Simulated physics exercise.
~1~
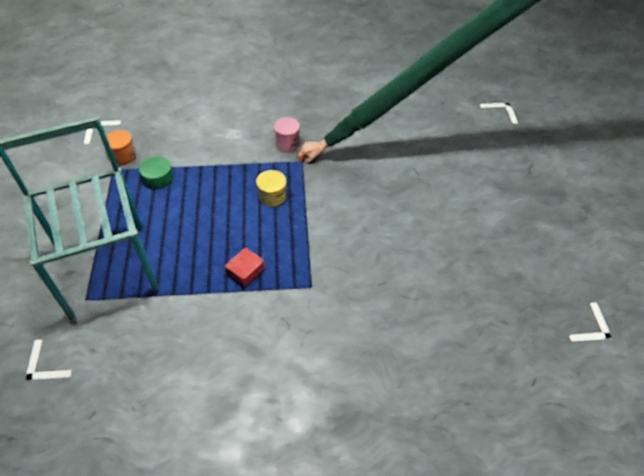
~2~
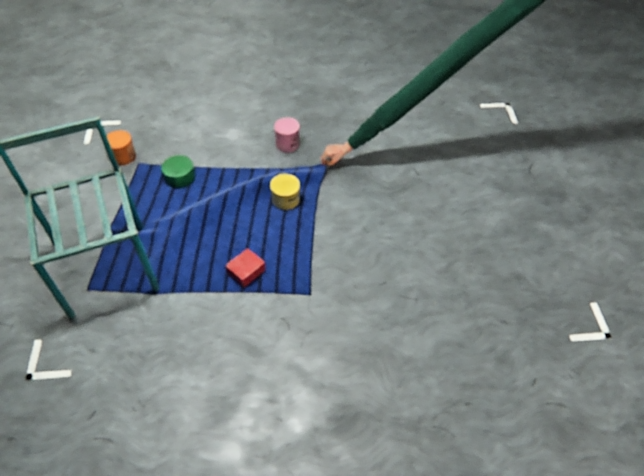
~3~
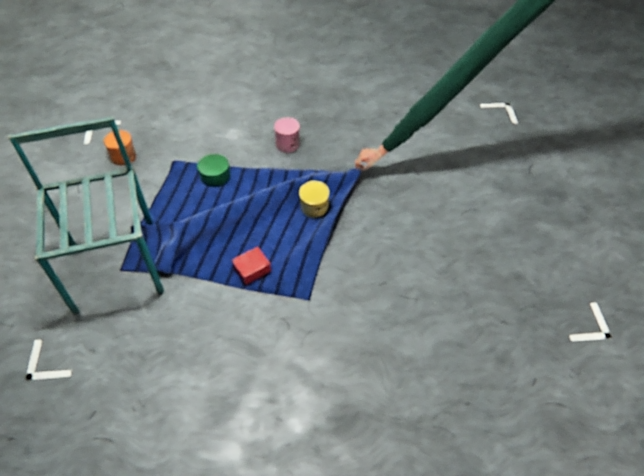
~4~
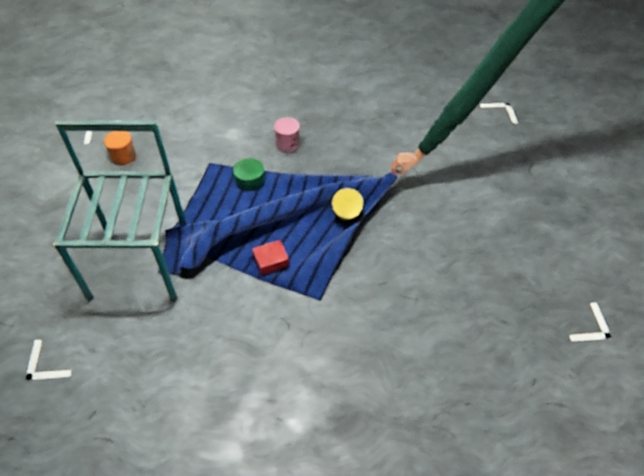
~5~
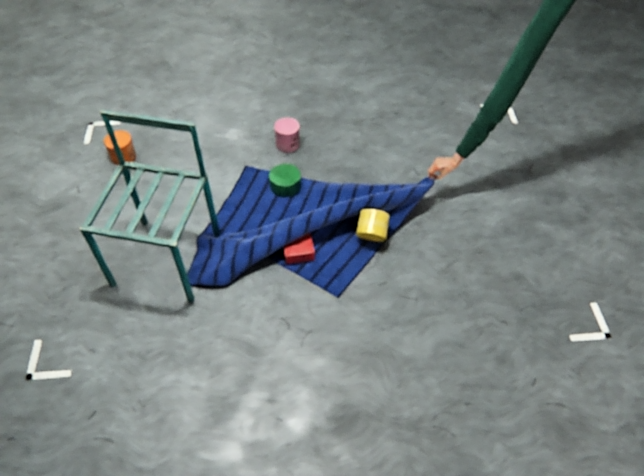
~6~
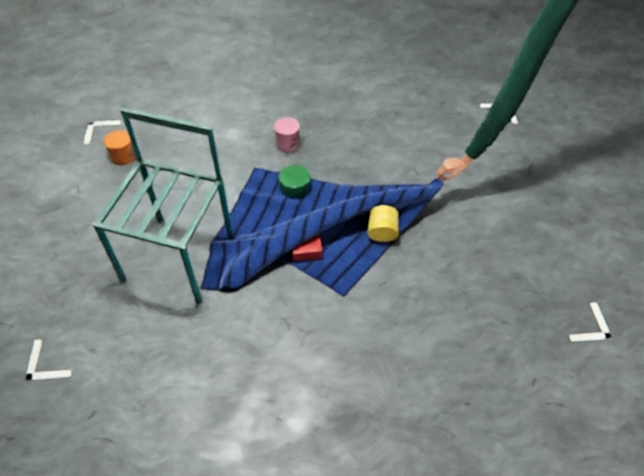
A green-sleeved arm reaches in from the upper right over a grey floor with white corner marks, seen from above at an angle. Its hand grips the corner of a blue striped cloth holding a green tub, a yellow bucket and a red block, with a teal chair at its left edge. Pink and orange buckets stand beyond it. The hand pulls the cloth rightward, carrying the tub and bucket, then dragging the chair and block along as folds form. The chair turns, and the yellow bucket tips over. Finally, the cloth lies bunched and skewed, still held, while the pink and orange buckets remain in place.
